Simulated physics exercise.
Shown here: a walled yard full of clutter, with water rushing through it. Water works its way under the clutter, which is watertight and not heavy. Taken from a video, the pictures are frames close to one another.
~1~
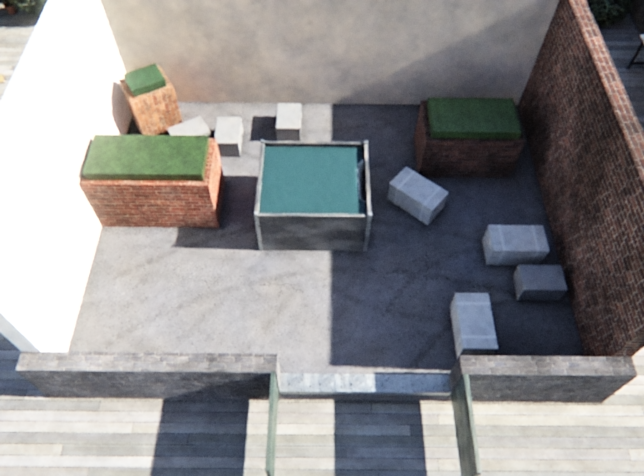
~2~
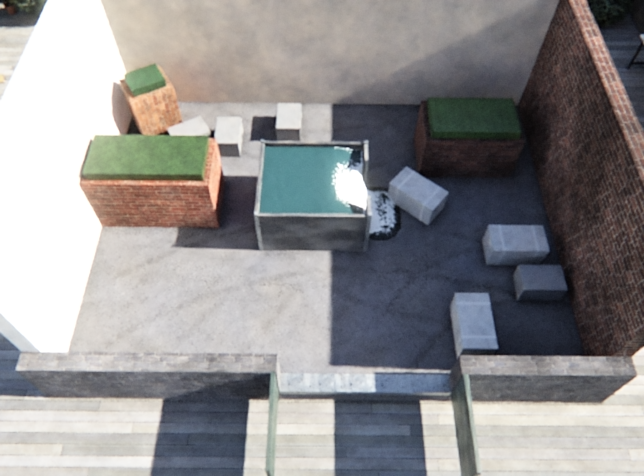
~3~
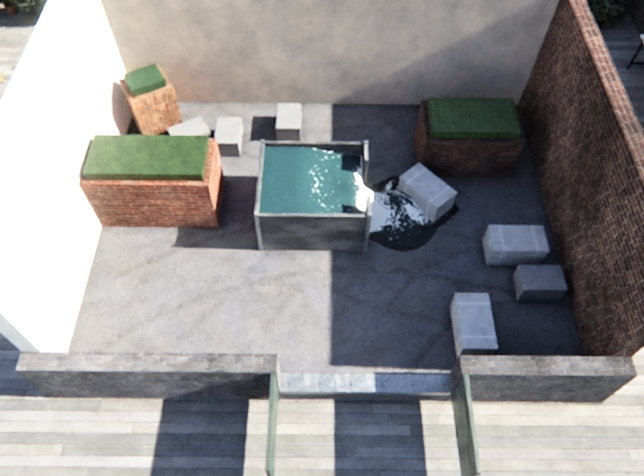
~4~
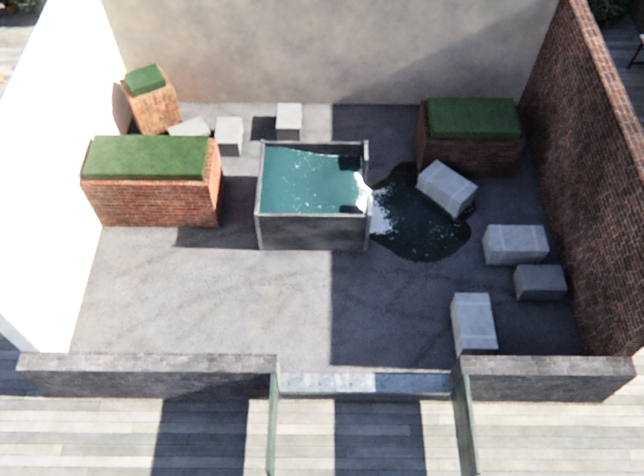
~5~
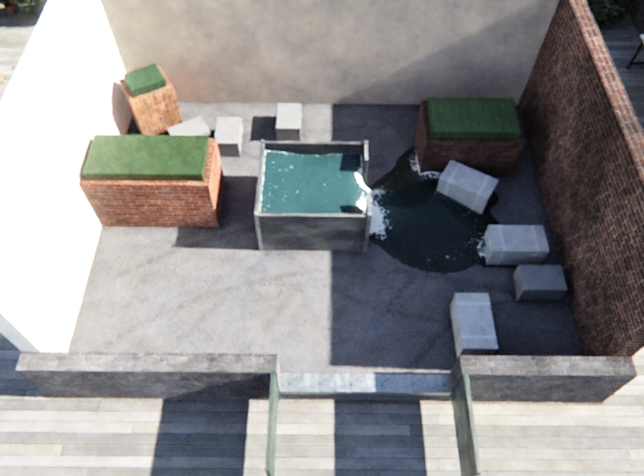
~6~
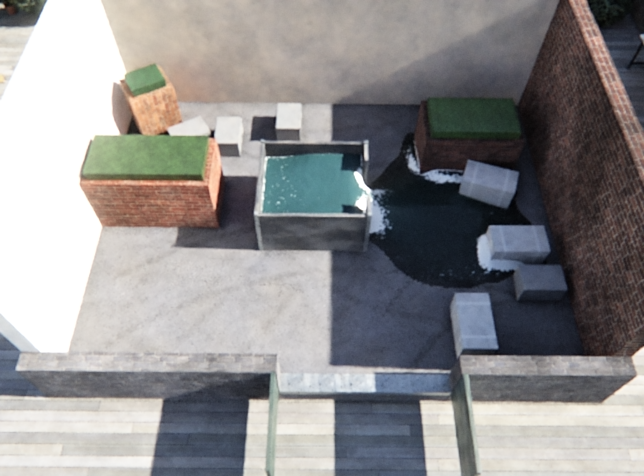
In a walled yard, water burst from the right side of a raised tank and spread across the ground, pushing the nearest pale block rightward while the other blocks stayed where they were.
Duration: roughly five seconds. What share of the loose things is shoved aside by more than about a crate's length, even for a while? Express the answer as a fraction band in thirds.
Fraction band: 1/3 to 2/3.
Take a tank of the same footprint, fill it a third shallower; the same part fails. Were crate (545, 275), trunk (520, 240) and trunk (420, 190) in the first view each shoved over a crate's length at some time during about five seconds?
Beyond that, then beyond that, then beyond that.
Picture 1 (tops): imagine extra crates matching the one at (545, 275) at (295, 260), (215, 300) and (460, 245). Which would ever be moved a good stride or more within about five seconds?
Listed in sequence, the answers are remains nearby, remains nearby and displaced a stride.
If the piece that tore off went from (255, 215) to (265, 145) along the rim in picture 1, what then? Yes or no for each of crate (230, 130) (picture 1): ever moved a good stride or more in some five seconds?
Recorded result: Full stretch covered.
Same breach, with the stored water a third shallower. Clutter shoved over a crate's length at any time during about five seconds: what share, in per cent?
Something like 60 percent.
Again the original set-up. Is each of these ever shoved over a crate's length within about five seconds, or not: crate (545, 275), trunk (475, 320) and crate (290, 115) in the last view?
The first one traveled far, the second traveled far and the third stayed within range.
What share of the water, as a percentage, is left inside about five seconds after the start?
98 %.
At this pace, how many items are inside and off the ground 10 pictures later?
Count: 3.
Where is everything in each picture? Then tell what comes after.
In the first picture, a trunk at (419, 188), on the bottom; a trunk at (518, 238) rests on the ground; 0 of 7 have shifted.
In the second picture, a trunk at (419, 188), on the bottom; a trunk at (518, 238), on the bottom; 0 of 7 have shifted.
In the third picture, a trunk at (428, 185), on the bottom, close to its start; a trunk at (518, 238), on the bottom; 1 of 7 have shifted.
In the fourth picture, a trunk at (448, 181), on the bottom, a stride from its start; a trunk at (518, 238) rests on the ground; 1 of 7 have shifted.
In the fifth picture, a trunk at (469, 179) rests on the ground, a stride from its start; a trunk at (518, 238) rests on the ground; 1 of 7 have shifted.
In the sixth picture, a trunk at (491, 176), on the bottom, a stride from its start; a trunk at (519, 238), on the bottom; 1 of 7 have shifted.
A moment on, 1 of 7 are well off their spots; 1 afloat.
Next, 3 of 7 are well off their spots; 3 afloat.
Later, 4 of 7 are well off their spots; 3 afloat.
In the end, 4 of 7 are well off their spots, and 4 have been at some point; 2 afloat.
